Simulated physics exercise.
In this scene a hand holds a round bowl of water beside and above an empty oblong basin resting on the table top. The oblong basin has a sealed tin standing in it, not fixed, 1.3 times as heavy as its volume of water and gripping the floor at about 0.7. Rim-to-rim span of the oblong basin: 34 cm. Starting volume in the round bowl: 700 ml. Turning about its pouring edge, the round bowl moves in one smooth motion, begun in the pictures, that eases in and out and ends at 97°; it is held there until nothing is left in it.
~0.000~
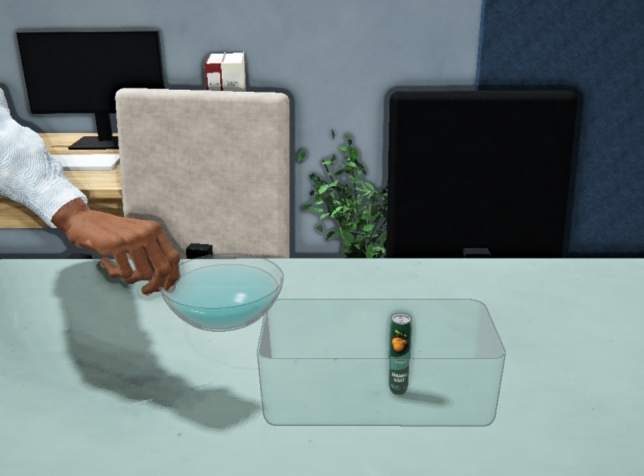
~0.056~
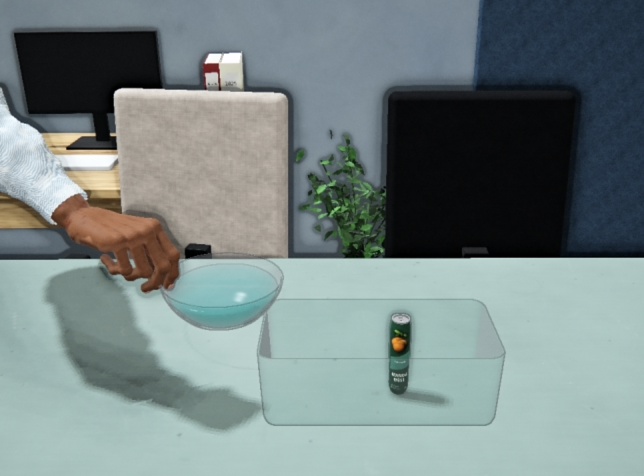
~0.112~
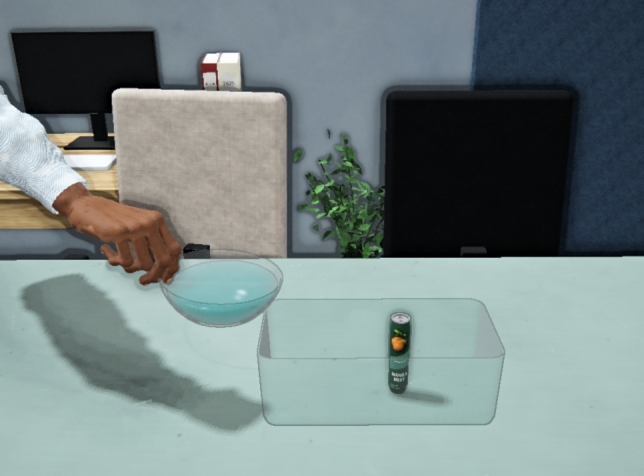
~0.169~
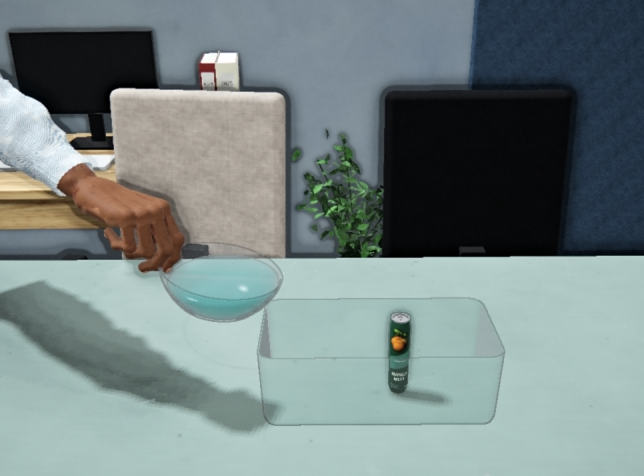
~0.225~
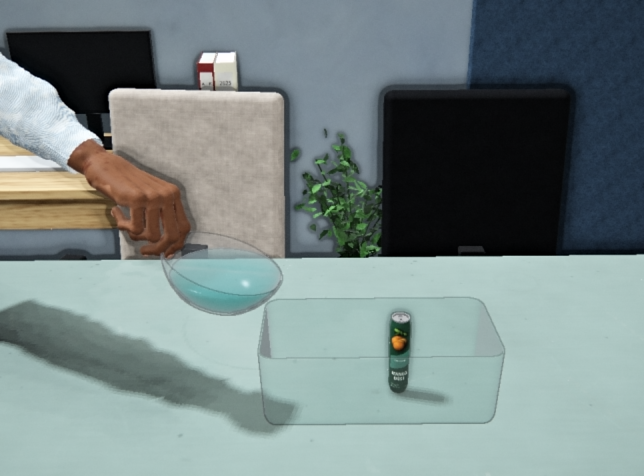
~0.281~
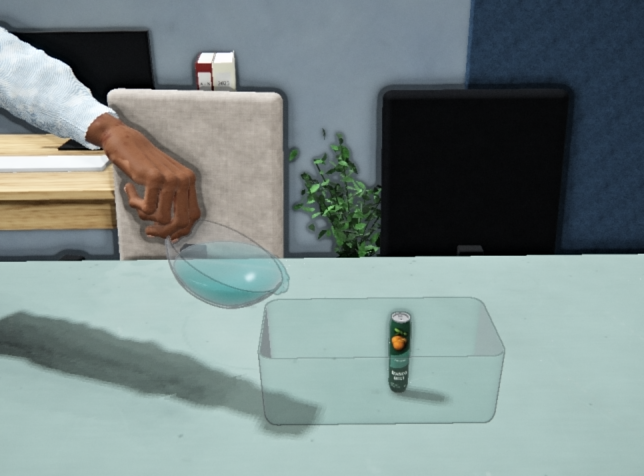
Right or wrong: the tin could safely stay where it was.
Right, it remains upright.
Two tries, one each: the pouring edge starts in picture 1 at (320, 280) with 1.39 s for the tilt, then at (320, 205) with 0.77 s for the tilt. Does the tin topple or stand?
First it stays on its base; then it stays on its base.
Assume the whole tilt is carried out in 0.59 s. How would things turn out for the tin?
The tin would stay balanced.
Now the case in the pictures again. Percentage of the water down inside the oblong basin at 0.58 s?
Roughly 36 percent.
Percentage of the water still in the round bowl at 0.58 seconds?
I'd estimate some 16 % remains.
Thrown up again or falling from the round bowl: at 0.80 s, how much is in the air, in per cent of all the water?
Estimated airborne part: Roughly 2 per cent.
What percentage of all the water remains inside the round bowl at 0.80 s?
Close to 0 percent of the whole amount.
Then, 0.58 s in, the tilt is 83° and 16 per cent is still to pour; the tin stands where it began.
Then, 0.80 s in, the tilt is 97° and 0 per cent is still to pour; the tin stands where it began.
Then, 1.02 s in, the tilt is 97° and 0 per cent is still to pour; the tin stands where it began.
Then, 1.27 s in, the tilt is 97° and 0 per cent is still to pour; the tin stands where it began.
Finally, the tin stands where it began.
